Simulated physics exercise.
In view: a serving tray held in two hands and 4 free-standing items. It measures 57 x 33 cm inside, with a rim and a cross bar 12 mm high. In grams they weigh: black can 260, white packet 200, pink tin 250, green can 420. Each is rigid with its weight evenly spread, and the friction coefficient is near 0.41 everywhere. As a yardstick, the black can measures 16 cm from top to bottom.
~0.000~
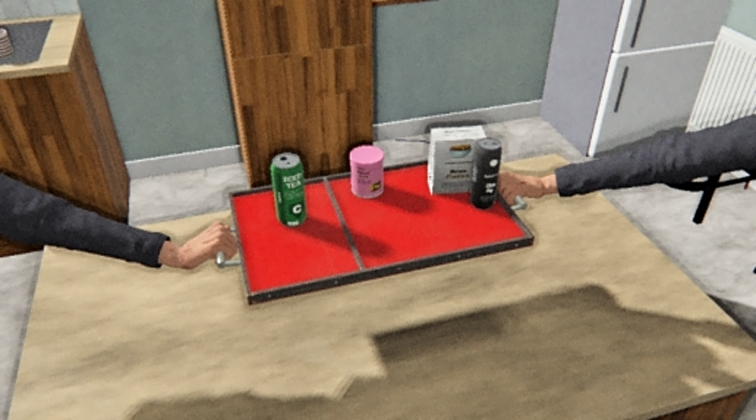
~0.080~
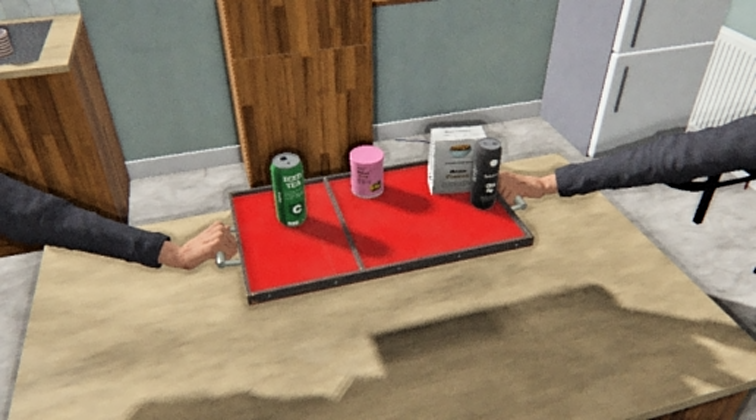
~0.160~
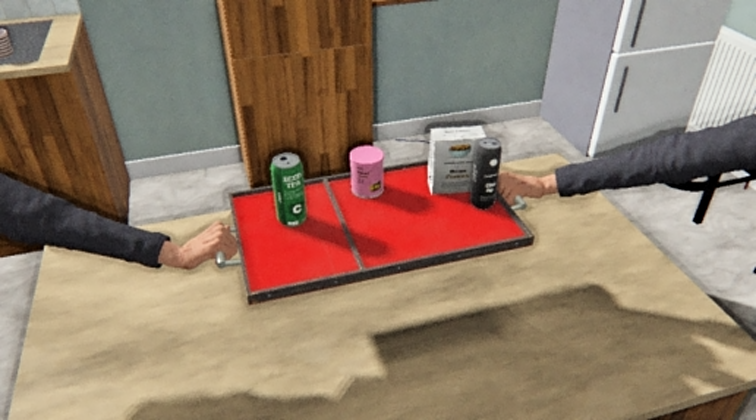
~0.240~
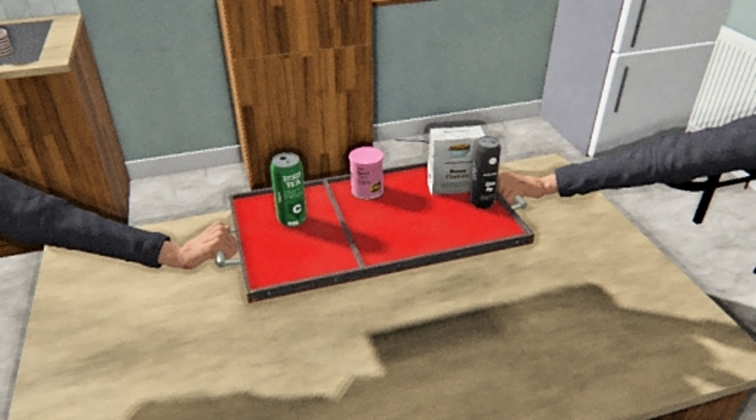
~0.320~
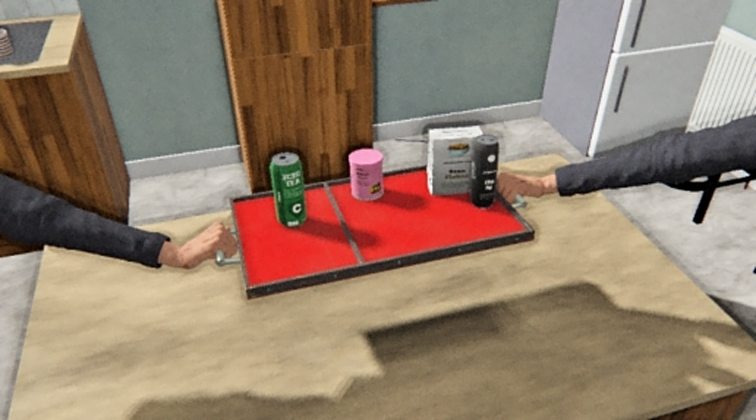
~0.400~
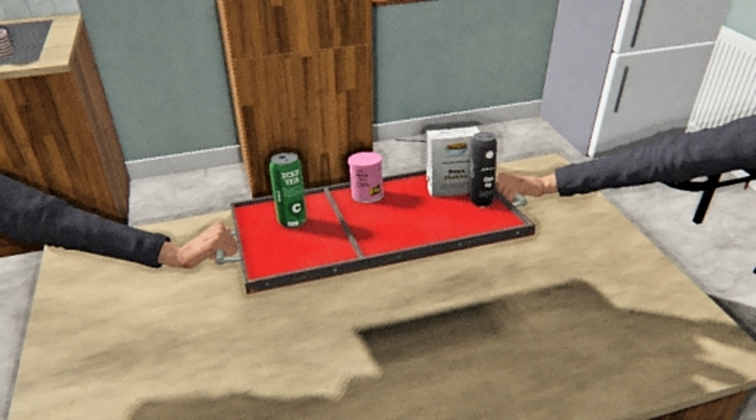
A red serving tray with a dark rim and cross bar is gripped at both ends by two dark-sleeved hands above a wooden table in a kitchen, seen from above. A green can stands on the left, a pink tin near the middle, and a white packet beside a black can on the right. The tray starts level, then its far edge tilts slightly down while the items stay in place.
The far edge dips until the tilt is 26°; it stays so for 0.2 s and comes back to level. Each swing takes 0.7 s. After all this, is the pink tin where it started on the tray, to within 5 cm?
The pink tin stays put.
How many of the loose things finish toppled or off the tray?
That comes to 3.
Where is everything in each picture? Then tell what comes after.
The first picture shows tray level; pink tin (367, 172); black can (486, 175).
The second picture shows tray level; green can (289, 191); black can (486, 175).
The third picture shows tray level; white packet (456, 161); green can (289, 191).
The fourth picture shows tray at 2°, far edge down; black can (485, 174); white packet (456, 161).
The fifth picture shows tray at 5°, far edge down; green can (289, 191); black can (485, 172).
The sixth picture shows tray at 10°, far edge down; pink tin (367, 178); white packet (454, 162).
After 0.90 s, tray at 26°, far edge down; pink tin slid 2 cm near (364, 188); white packet tipped 56° from how it sat; black can tipped 56° from how it sat.
After 1.20 s, tray at 22°, far edge down; black can, white packet and green can now off the tray; pink tin slid 2 cm near (364, 184).
After 1.40 s, tray at 10°, far edge down; pink tin slid 2 cm near (364, 174).
After 1.70 s, tray level; pink tin slid 2 cm near (365, 168).
At rest (2.2 s), off the tray, black can, white packet and green can; the last one in place, give or take 5 cm. In the last view, pink tin near (365, 168).
